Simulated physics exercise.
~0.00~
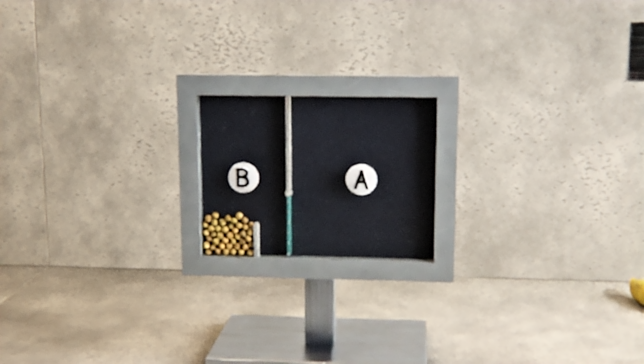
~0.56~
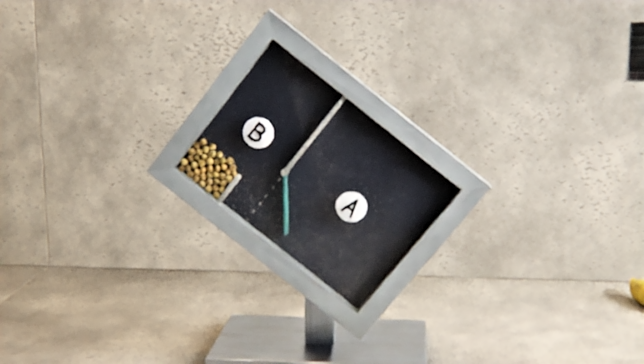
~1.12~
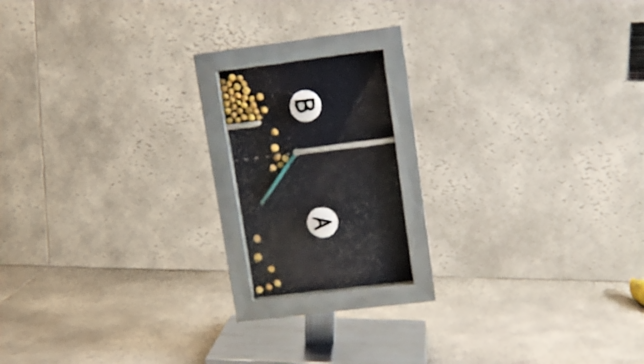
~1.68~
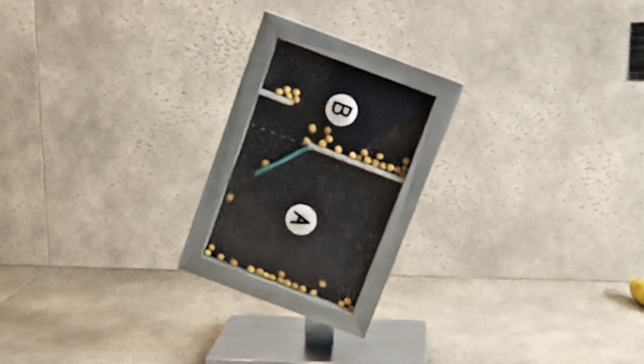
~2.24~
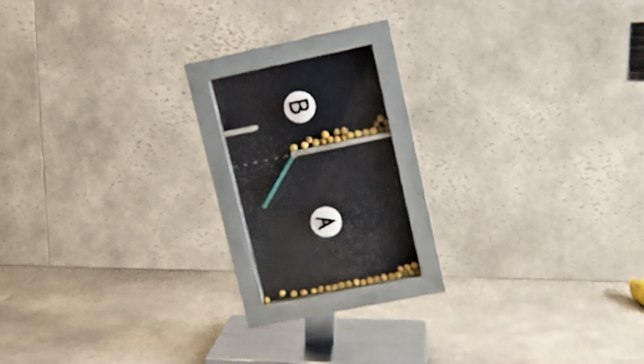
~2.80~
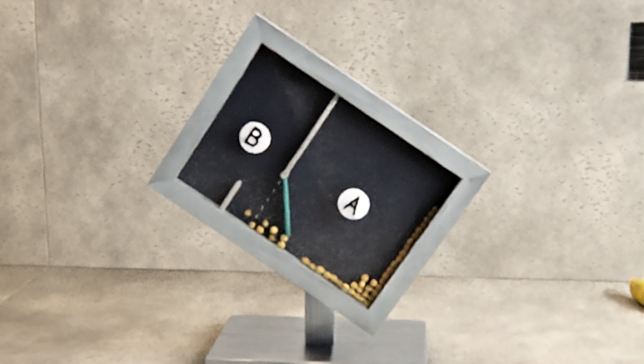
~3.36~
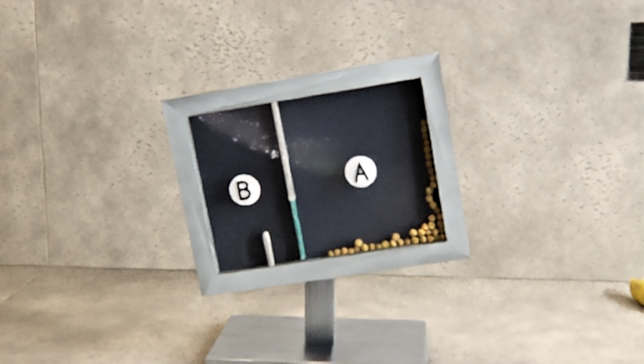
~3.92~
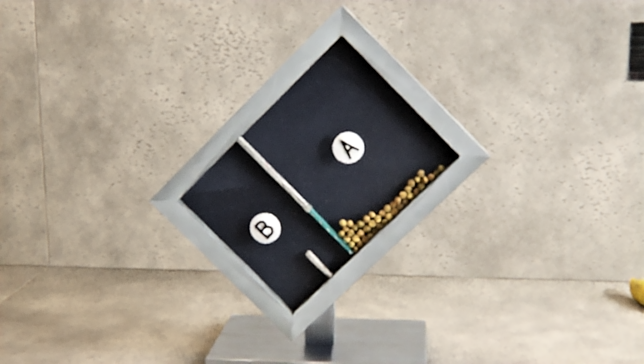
Golden beads spilling from side B past a turquoise flap into side A as a grey-framed box tilts clockwise, then back anticlockwise.
